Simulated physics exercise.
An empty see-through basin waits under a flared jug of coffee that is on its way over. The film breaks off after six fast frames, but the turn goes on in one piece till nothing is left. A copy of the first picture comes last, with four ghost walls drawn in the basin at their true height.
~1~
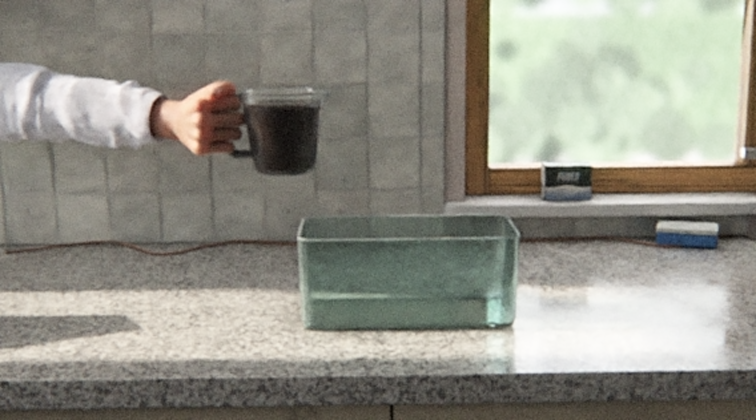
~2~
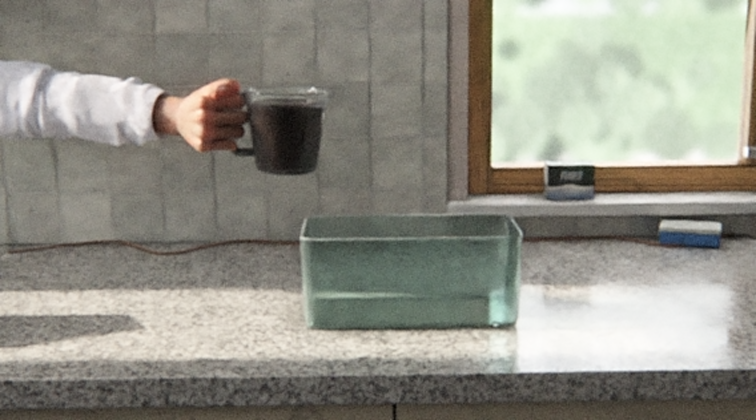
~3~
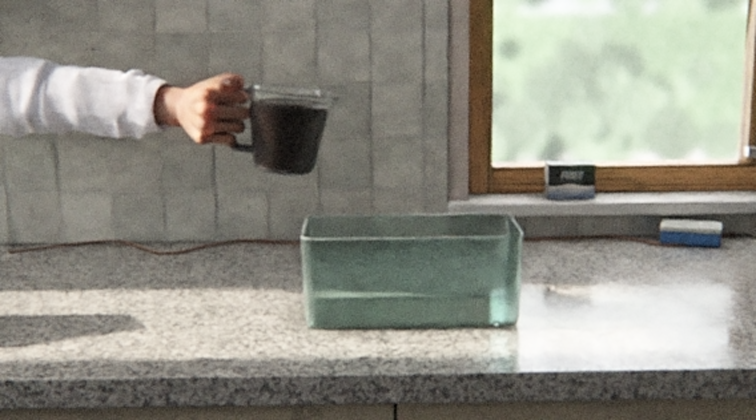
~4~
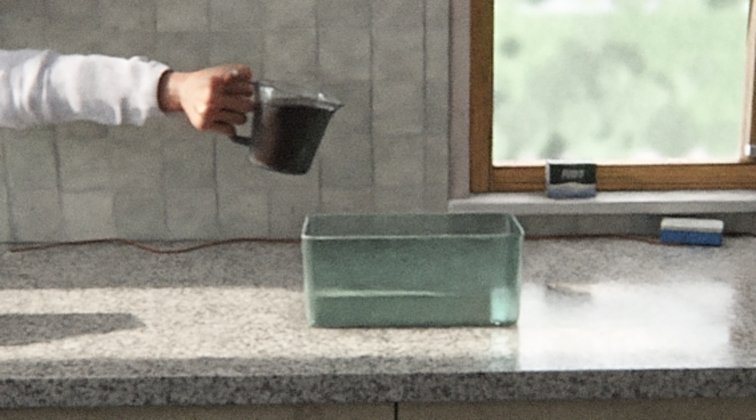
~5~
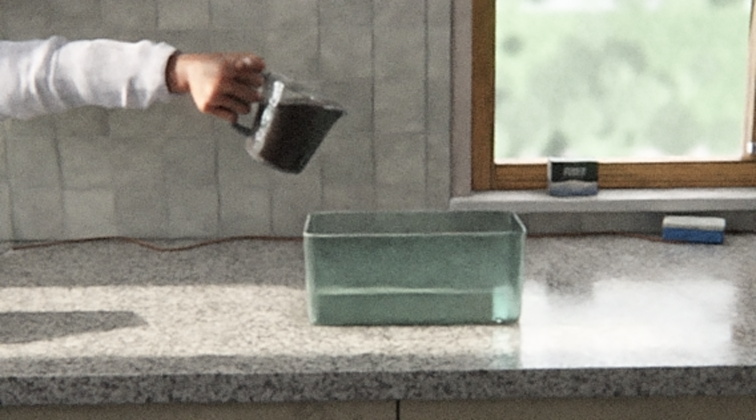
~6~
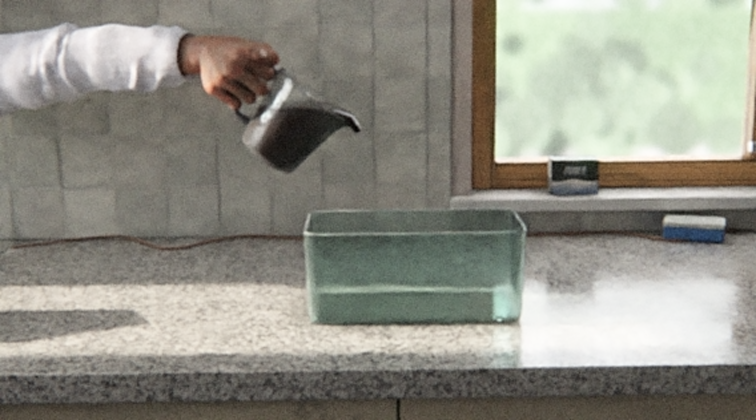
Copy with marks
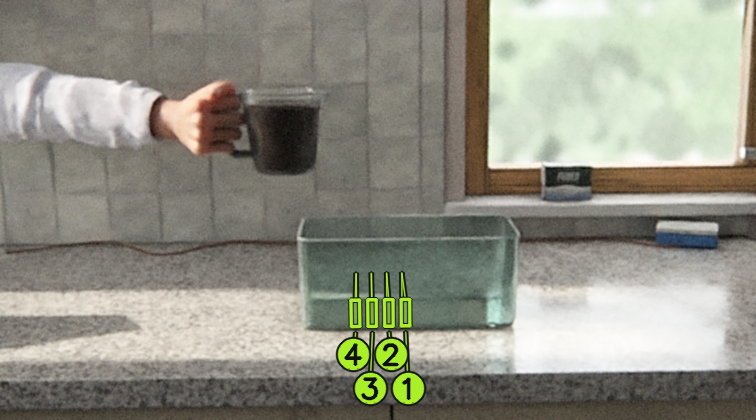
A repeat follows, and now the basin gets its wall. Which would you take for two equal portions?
2 is best.
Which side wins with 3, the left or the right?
More ends on the right.
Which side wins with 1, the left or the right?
The left one.
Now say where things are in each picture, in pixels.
The first picture shows upright, lip at (330, 93); basin from (303, 328) to (515, 325); nothing has left yet.
The second picture shows upright, lip at (334, 94); nothing has left yet.
The third picture shows tipped about 7°, lip at (338, 98); nothing has left yet.
The fourth picture shows tipped about 15°, lip at (343, 104); nothing has left yet.
The fifth picture shows tipped about 26°, lip at (348, 113); nothing has left yet.
The sixth picture shows tipped about 39°, lip at (350, 125); coffee is over the lip, down to (358, 130).
On the marked copy, 1 at (405, 331); 2 at (389, 332); 3 at (372, 332); 4 at (355, 332).
Choosing 1, about 83 % ends left of the wall and 15 % right of it.
Choosing 2, about 52 % ends left of the wall and 47 % right of it.
Choosing 3, about 12 % ends left of the wall and 87 % right of it.
Choosing 4, about 5 % ends left of the wall and 94 % right of it.
